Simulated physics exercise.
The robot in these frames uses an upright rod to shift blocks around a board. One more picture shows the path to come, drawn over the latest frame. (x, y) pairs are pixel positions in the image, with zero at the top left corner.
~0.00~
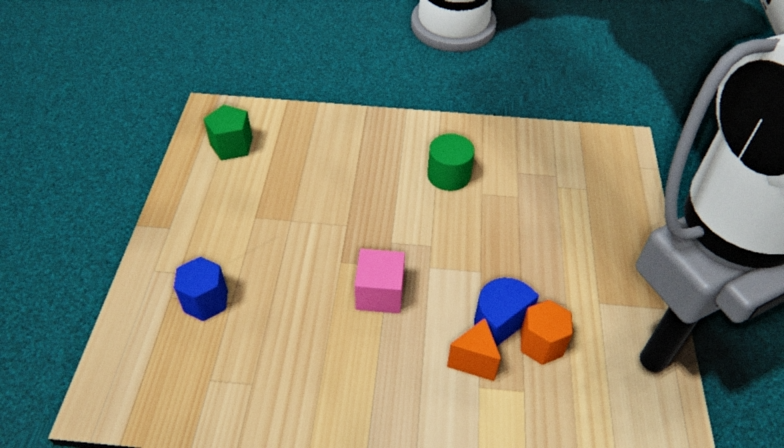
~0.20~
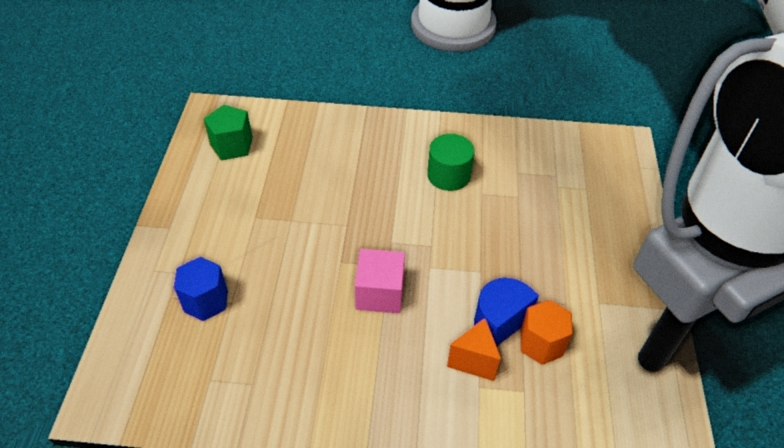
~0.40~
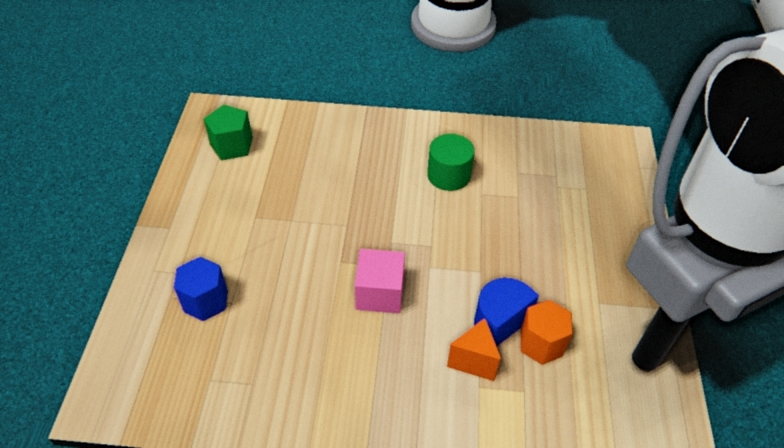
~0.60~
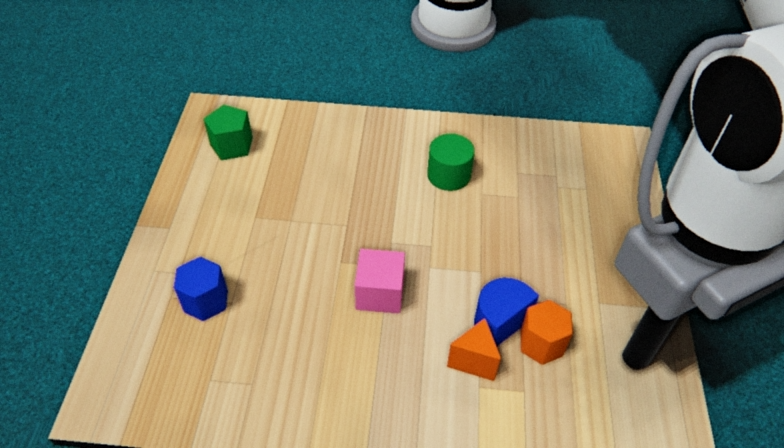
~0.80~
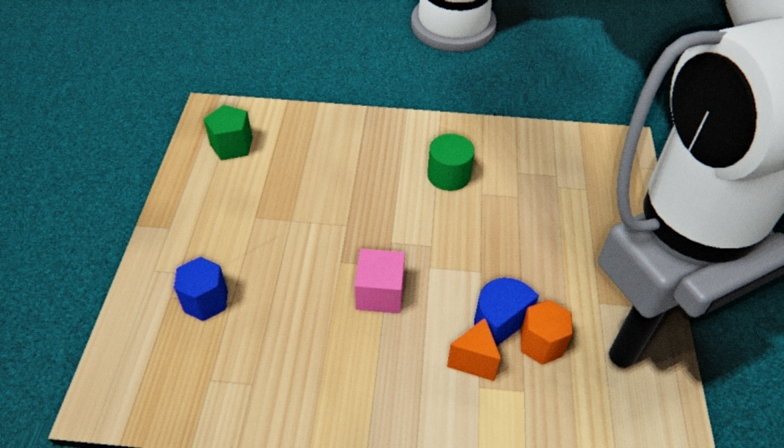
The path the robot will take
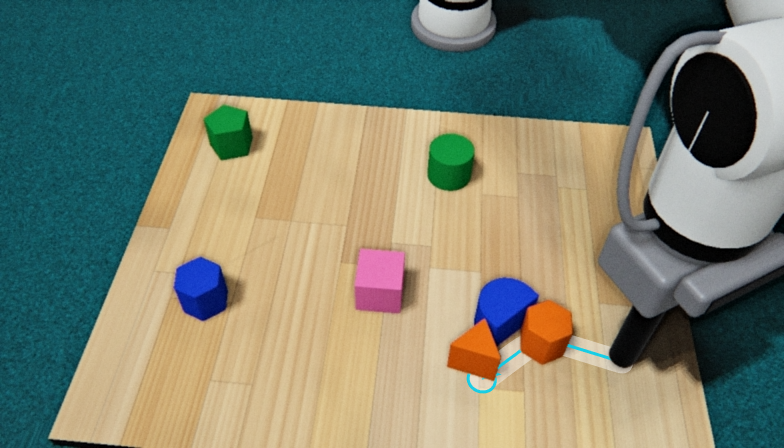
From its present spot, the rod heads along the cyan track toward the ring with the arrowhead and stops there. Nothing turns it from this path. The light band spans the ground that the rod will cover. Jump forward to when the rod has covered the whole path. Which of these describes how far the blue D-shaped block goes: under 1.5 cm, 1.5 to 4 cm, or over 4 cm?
My estimate: In the 1.5 to 4 cm range.
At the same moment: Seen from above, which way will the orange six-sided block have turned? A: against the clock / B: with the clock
B (with the clock)
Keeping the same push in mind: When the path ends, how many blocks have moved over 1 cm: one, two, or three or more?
I'd say three or more blocks get moved.
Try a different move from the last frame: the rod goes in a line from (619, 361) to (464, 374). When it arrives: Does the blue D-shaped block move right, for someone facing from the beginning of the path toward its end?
I'd say yes.
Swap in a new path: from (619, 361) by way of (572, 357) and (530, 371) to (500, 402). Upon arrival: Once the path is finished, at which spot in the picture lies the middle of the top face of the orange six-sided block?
The spot you're after is about (519, 319) in the image.
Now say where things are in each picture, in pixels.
Tip of the rod at (653, 361), middles of tops, orange triangle at (479, 340), blue D-shaped block at (505, 298), orange six-sided block at (550, 320), in the first picture.
Rod at (651, 360), nothing pushed, in the second picture.
Rod at (645, 360), nothing pushed, in the third picture.
Rod at (635, 358), nothing pushed, in the fourth picture.
Rod at (622, 356), orange triangle at (479, 340), blue D-shaped block at (505, 298), orange six-sided block at (550, 320), in the fifth picture.
The line goes from (619, 361) through (568, 345) and (520, 351) to (482, 379).
On the path given first. One third of the way, rod at (570, 340); blue D-shaped block at (501, 296); orange six-sided block at (541, 319).
Two thirds of the way, rod at (521, 346); orange triangle at (463, 344), turned 35° anticlockwise; blue D-shaped block at (482, 286), turned 15° clockwise; orange six-sided block at (491, 323).
At the end, rod at (483, 375); orange triangle at (434, 352), turned 25° anticlockwise; blue D-shaped block at (481, 286), turned 20° clockwise; orange six-sided block at (464, 329), turned 40° clockwise.
